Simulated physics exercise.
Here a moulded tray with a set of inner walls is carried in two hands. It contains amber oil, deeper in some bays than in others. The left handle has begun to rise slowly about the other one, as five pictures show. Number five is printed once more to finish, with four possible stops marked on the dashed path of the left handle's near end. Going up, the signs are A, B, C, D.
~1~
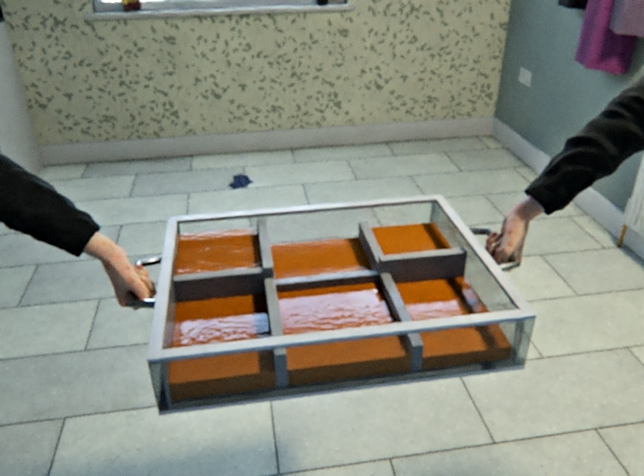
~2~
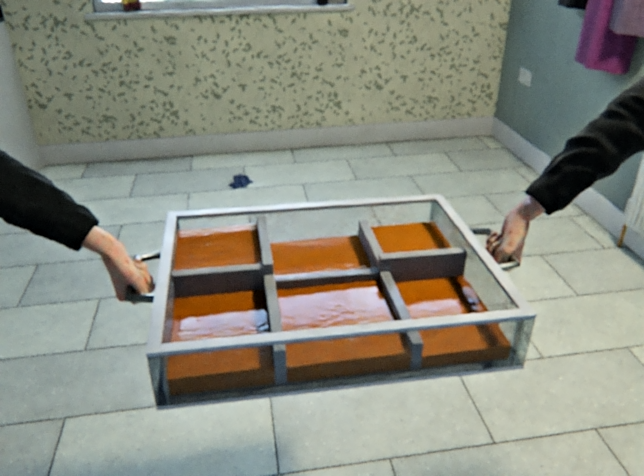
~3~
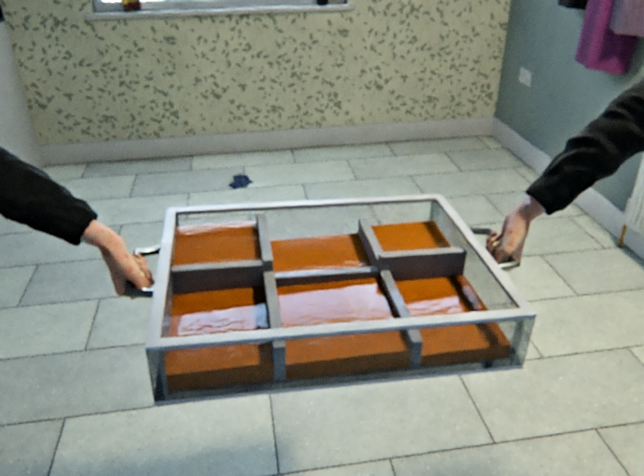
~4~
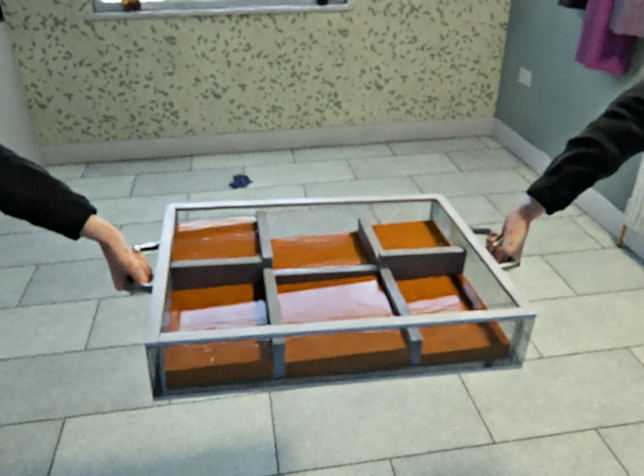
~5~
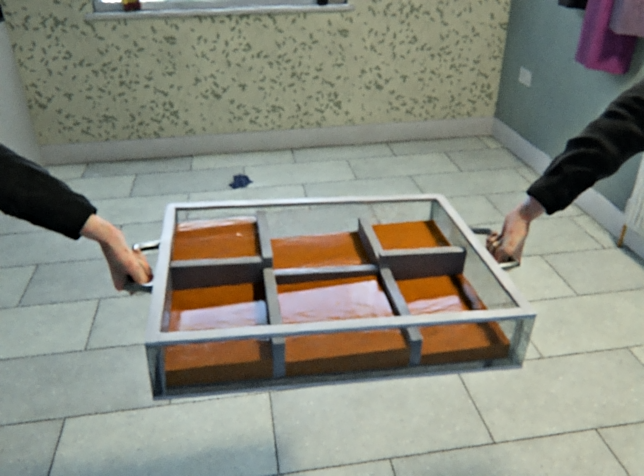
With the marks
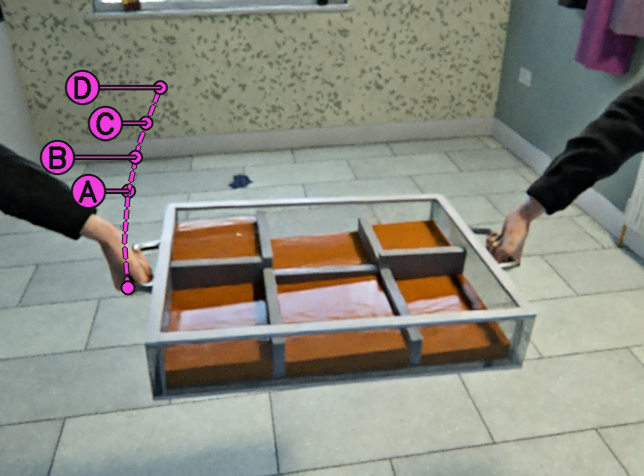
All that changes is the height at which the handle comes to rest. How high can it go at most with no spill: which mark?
The answer is stop B.
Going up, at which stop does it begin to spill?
That would be C.
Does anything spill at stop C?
Yes, that goes wrong.
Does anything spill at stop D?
Yes, it does.
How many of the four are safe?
Two of the four.
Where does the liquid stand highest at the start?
That is the back left bay.
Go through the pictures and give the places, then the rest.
In the first frame, the tray is level; deepest in the back left bay, at (221, 253), shallowest in the back middle; left handle at (135, 283).
In the second frame, tipped about 1° down to the right; no wall is crossed; left handle at (134, 277).
In the third frame, tipped about 2° down to the right; no wall is crossed; left handle at (133, 272).
In the fourth frame, tipped about 3° down to the right; no wall is crossed; left handle at (132, 267).
In the fifth frame, tipped about 3° down to the right; deepest in the back left bay, at (220, 242), shallowest in the back middle; left handle at (132, 267).
On the marked copy, A at (128, 191); B at (135, 157); C at (145, 123); D at (160, 87).
For stop A, nothing spills; the back left bay holds the most.
For stop B, nothing spills; the front right bay holds the most.
For stop C, about 3 % goes over the rim.
For stop D, about 17 % goes over the rim.
